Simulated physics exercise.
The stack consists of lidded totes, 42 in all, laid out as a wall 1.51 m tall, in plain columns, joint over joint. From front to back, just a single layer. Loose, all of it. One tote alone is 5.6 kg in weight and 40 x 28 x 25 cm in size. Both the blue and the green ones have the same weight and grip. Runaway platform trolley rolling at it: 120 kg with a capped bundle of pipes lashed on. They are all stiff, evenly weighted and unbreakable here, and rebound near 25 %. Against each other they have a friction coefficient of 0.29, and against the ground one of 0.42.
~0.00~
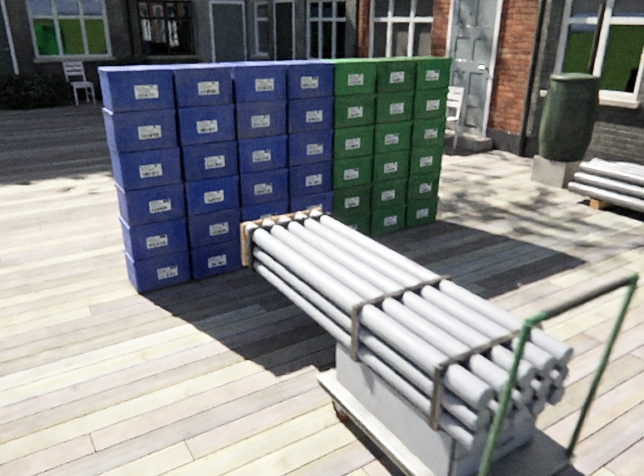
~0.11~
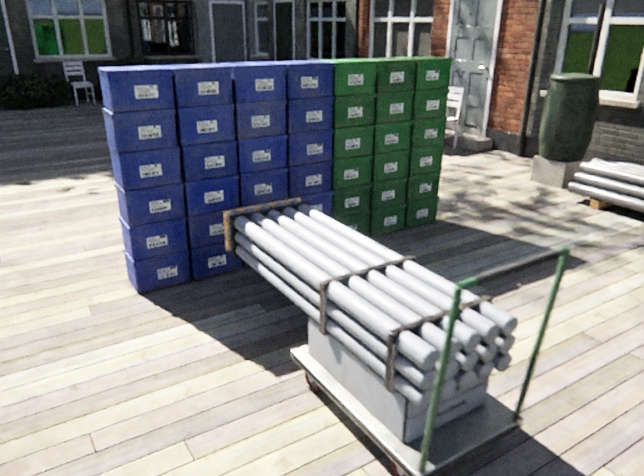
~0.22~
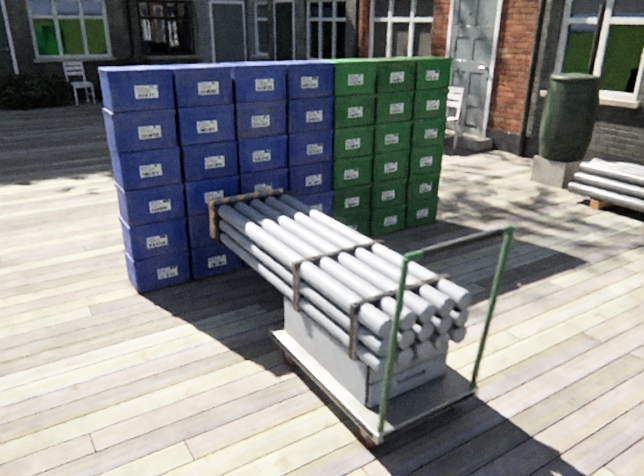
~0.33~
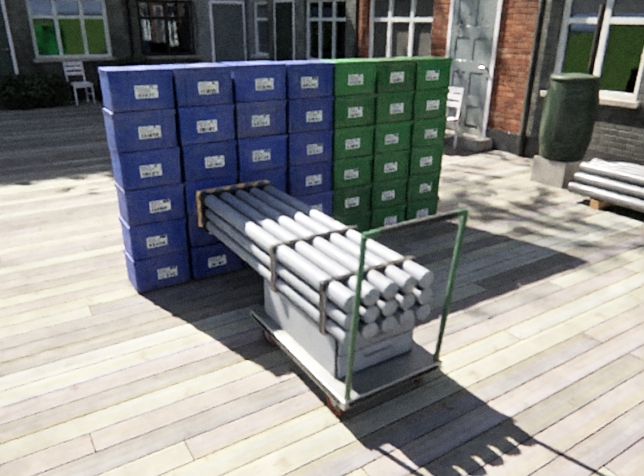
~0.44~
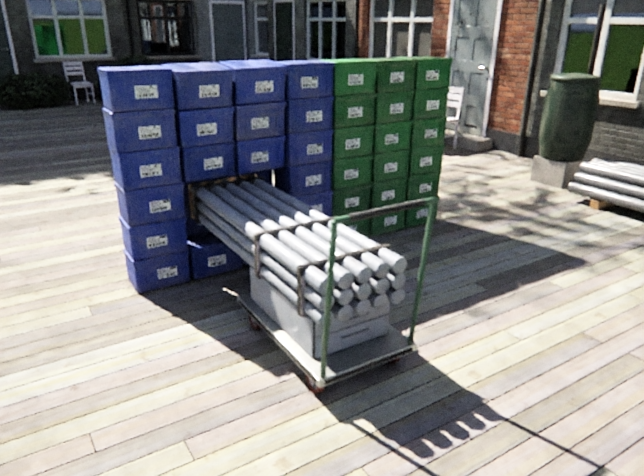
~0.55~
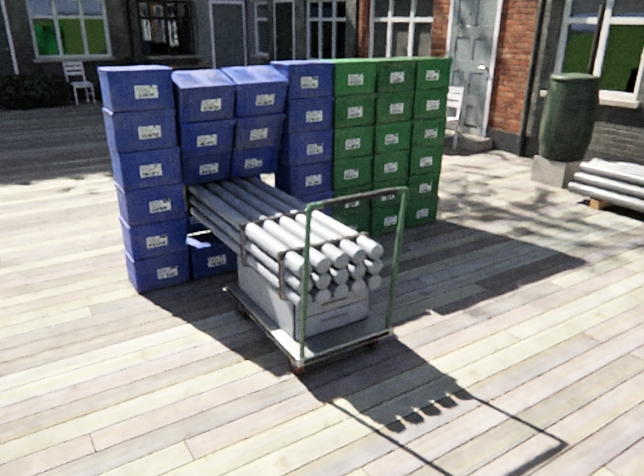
A wall of blue and green totes gets pushed into by a trolley carrying grey pipes, tilting several blue ones.
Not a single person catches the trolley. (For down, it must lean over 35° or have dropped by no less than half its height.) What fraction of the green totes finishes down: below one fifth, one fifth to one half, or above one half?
The fallen share stays below a fifth.
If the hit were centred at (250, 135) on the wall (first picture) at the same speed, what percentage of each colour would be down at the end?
Per cent down - blue: 20, green: 0.
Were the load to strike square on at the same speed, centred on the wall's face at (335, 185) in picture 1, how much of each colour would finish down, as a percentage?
That would leave blue at 20 % and green at 20 %.
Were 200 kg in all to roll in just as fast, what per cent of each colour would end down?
Blue 30, green 0 per cent.
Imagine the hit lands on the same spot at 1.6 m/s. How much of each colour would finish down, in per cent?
Down at the end: Blue 40 per cent, green 0 per cent.
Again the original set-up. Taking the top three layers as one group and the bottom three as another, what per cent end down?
I'd put the top at 20 per cent and the bottom at 20 per cent.
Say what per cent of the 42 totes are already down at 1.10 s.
20 percent by then.
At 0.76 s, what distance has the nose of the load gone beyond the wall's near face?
About 75 cm.
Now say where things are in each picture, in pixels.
In the first frame (places mark the middle of the side facing us), load (245, 239) 73 cm short of the wall; top green tote (435, 74); top blue tote (206, 87); nothing disturbed.
Load (228, 226) 48 cm short of the wall; top green tote (435, 74), in the second frame.
Load (212, 214) 22 cm short of the wall; top green tote (435, 74), in the third frame.
Load (199, 204) 28 mm into the wall's line; top green tote (435, 74); 4 disturbed, none down, in the fourth frame.
Load (191, 197) 22 cm into the wall's line; top green tote (435, 74); top blue tote (206, 90) leaning 6°; steepest lean 6°, the tote at (208, 128); 11 disturbed, none down, in the fifth frame.
Load (184, 190) 41 cm into the wall's line; top green tote (435, 74); top blue tote (208, 104) leaning 16°; 10 disturbed, none down, in the sixth frame.
After 0.76 s, load 75 cm past the wall's line, still rolling; none of the 18 green totes down (8 of 42 in all colours); top green tote unmoved; top blue tote leaning 41°, 25 cm lower.
After 1.10 s, load 1.22 m past the wall's line, still rolling; none of the 18 green totes down (8 of 42 in all colours); top green tote unmoved; top blue tote on its side.
After 1.86 s, load 1.83 m past the wall's line, still rolling; none of the 18 green totes down (8 of 42 in all colours); top green tote unmoved; top blue tote on its side.
At rest (3.5 s), load 1.96 m past the wall's line, stopped; none of the 18 green totes down (8 of 42 in all colours); top green tote unmoved; top blue tote on its side. That is 0 per cent. As the last picture would show them, middles, top green tote near (424, 73), top blue tote near (191, 157).
